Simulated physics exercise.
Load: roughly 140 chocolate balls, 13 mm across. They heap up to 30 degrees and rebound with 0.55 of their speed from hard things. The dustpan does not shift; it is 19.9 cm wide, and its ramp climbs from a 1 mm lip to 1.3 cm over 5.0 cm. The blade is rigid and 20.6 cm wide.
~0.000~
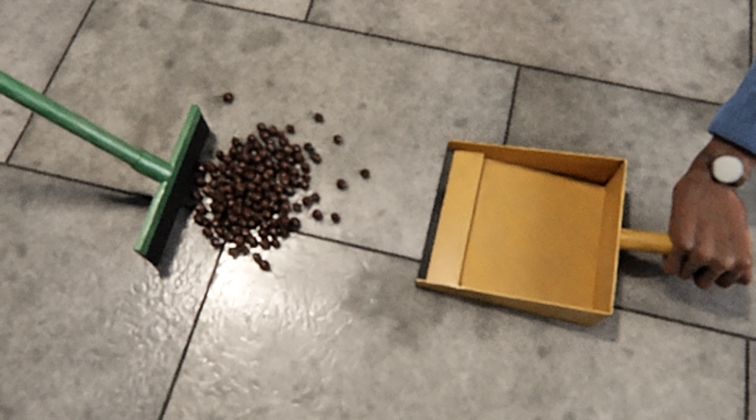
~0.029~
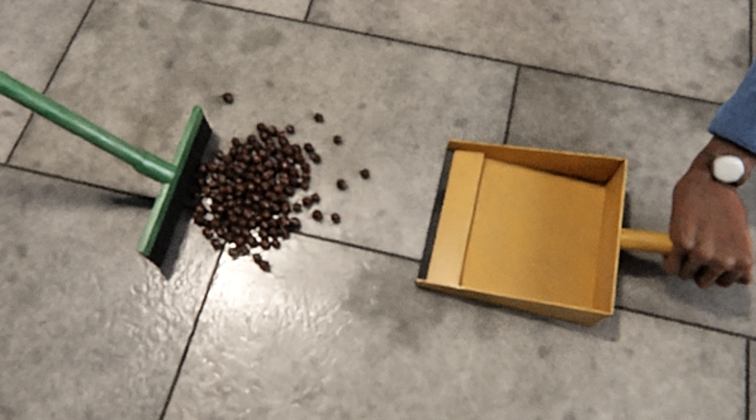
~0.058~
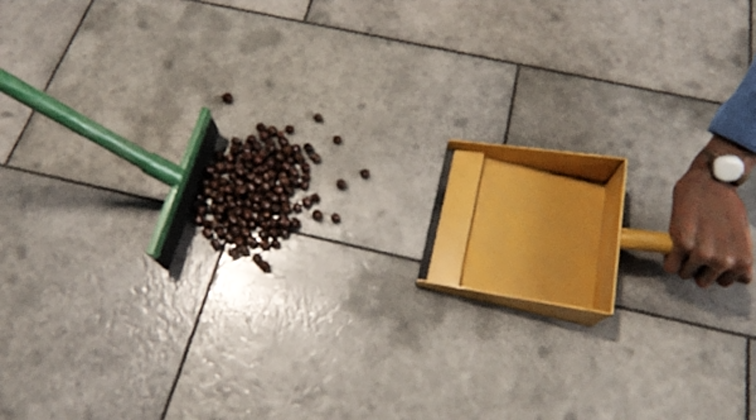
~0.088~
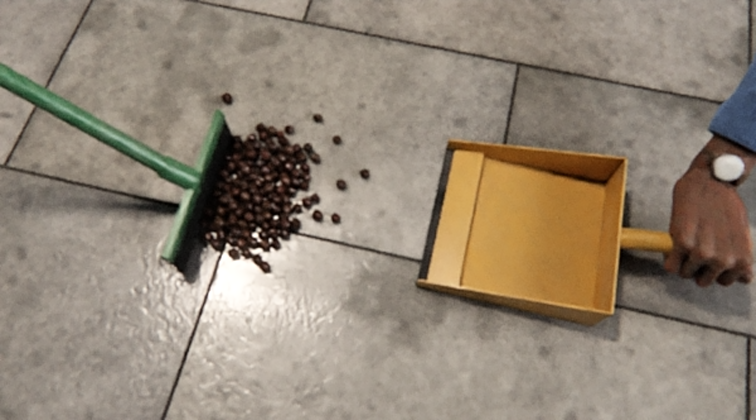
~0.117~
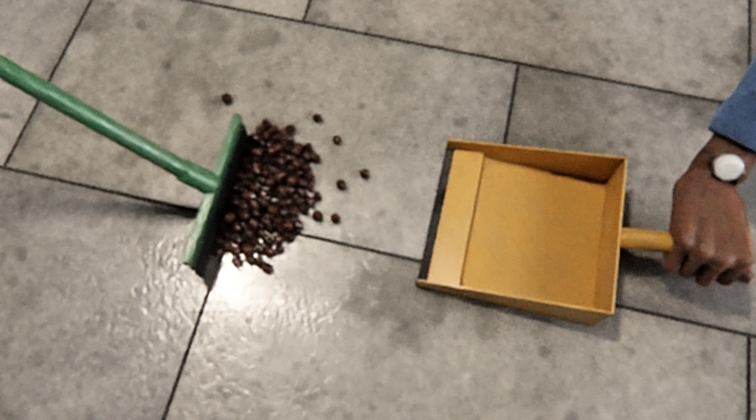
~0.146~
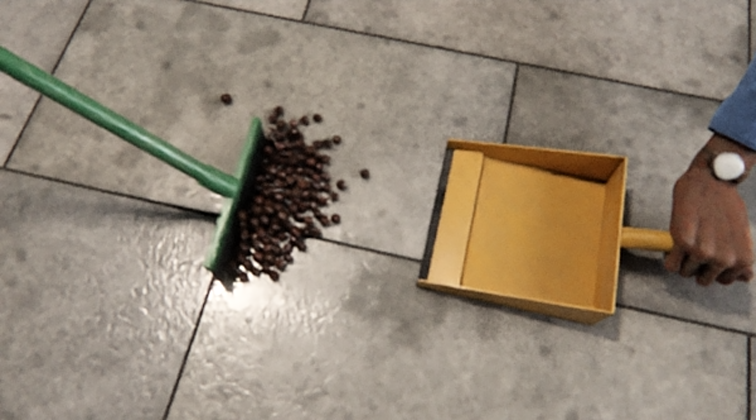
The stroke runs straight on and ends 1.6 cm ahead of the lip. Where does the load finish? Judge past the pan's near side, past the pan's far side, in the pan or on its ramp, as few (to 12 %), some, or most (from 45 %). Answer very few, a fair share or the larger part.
Near side: A fair share, far side: A fair share, pan: The larger part.
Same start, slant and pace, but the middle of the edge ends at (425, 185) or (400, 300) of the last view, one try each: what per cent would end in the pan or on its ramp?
About 45 and 20 per cent.
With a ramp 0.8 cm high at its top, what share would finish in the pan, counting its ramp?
Then about 45 per cent.
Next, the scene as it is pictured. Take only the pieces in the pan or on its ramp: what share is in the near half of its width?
Roughly 60 per cent.
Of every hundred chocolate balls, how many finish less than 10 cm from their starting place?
Roughly 0 per cent.
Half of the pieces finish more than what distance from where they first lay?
Roughly 30 cm.
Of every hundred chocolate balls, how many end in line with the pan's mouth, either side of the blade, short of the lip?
Roughly 15 per cent.
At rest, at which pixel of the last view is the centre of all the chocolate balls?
Around (466, 228).
Then, at 0.28 s, middle of the blade 13 cm from the lip; 0 % over the lip, far side 10 %, near side 15 %.
After 0.38 s, middle of the blade 4 cm from the lip; 20 % over the lip, far side 10 %, near side 20 %.
After 0.60 s, middle of the blade 2 cm from the lip; 55 % over the lip, far side 15 %, near side 20 %.
By 1.6 s all is still; near side 20 %, far side 15 %, pan 50 %, in front of the lip or behind the blade 15 %.
